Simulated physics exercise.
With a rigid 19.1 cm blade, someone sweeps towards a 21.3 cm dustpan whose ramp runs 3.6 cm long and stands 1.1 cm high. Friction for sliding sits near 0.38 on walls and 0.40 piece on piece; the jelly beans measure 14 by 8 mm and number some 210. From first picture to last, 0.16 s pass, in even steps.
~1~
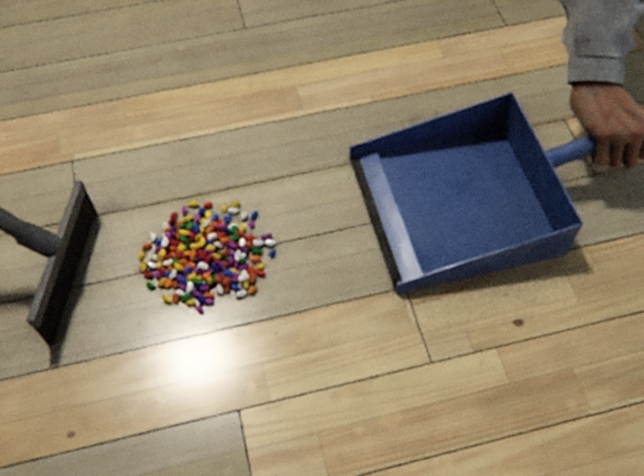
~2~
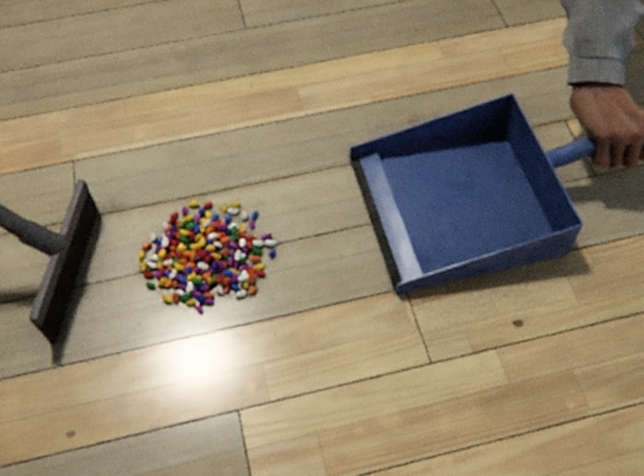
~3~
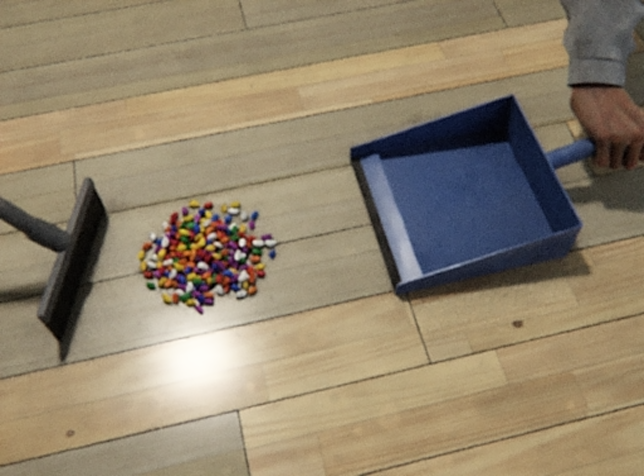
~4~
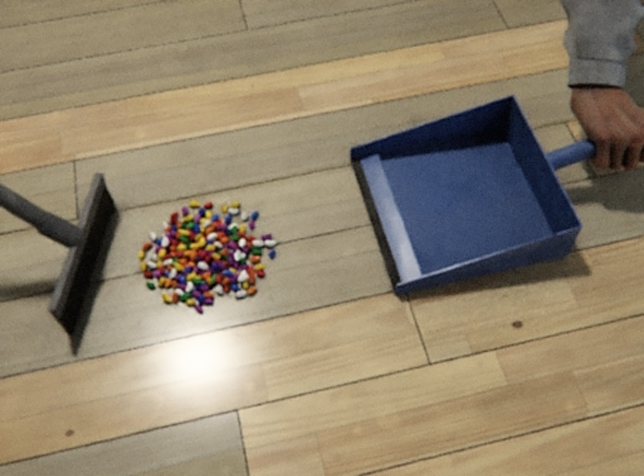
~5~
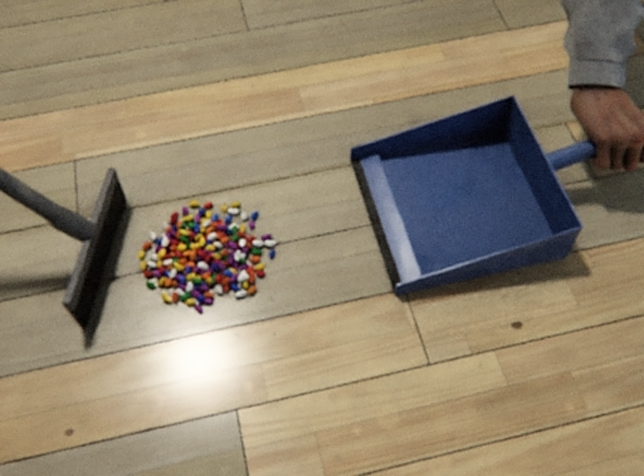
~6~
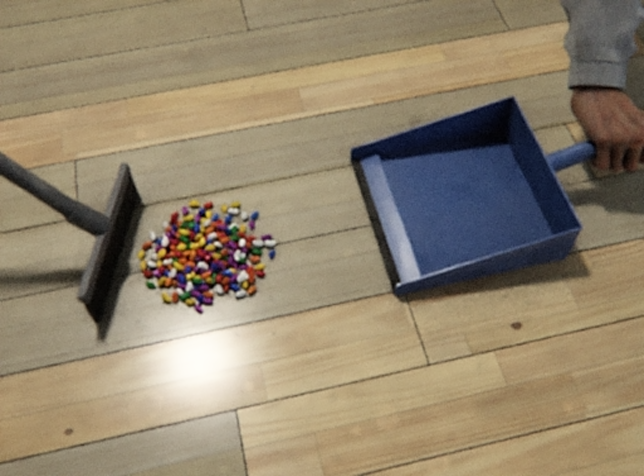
A dark blade slides right toward a still pile of colourful pieces while a hand holds a blue dustpan.
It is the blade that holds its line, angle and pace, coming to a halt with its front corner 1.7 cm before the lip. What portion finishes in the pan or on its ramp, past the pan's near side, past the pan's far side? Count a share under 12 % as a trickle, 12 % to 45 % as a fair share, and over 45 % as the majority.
Result: Pan: Only a little, near side: Only a little, far side: Only a little.
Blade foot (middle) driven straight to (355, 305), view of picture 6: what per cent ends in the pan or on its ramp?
Some 15 percent.
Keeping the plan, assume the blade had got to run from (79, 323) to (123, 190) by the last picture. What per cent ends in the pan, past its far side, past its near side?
Pan: 20, far side: 5, near side: 30.
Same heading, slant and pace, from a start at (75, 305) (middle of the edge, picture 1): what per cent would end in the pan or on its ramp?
Estimate: Near 5 %.
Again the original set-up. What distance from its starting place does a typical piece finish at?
It comes to some 14 cm.
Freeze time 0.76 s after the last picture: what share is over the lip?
About 0 percent.
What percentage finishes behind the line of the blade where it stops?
About 40 percent.
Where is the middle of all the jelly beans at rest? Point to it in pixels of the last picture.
Around (327, 241).
Then, 0.28 s after the last picture, middle of the blade 19 cm from the lip; 0 % over the lip, far side 0 %, near side 0 %.
Then, 0.46 s after the last picture, middle of the blade 10 cm from the lip; 0 % over the lip, far side 5 %, near side 0 %.
Then, 0.76 s after the last picture, middle of the blade 5 cm from the lip; 0 % over the lip, far side 5 %, near side 0 %.
In the end, pan 0 %, near side 0 %, far side 5 %, in front of the lip or behind the blade 90 %.
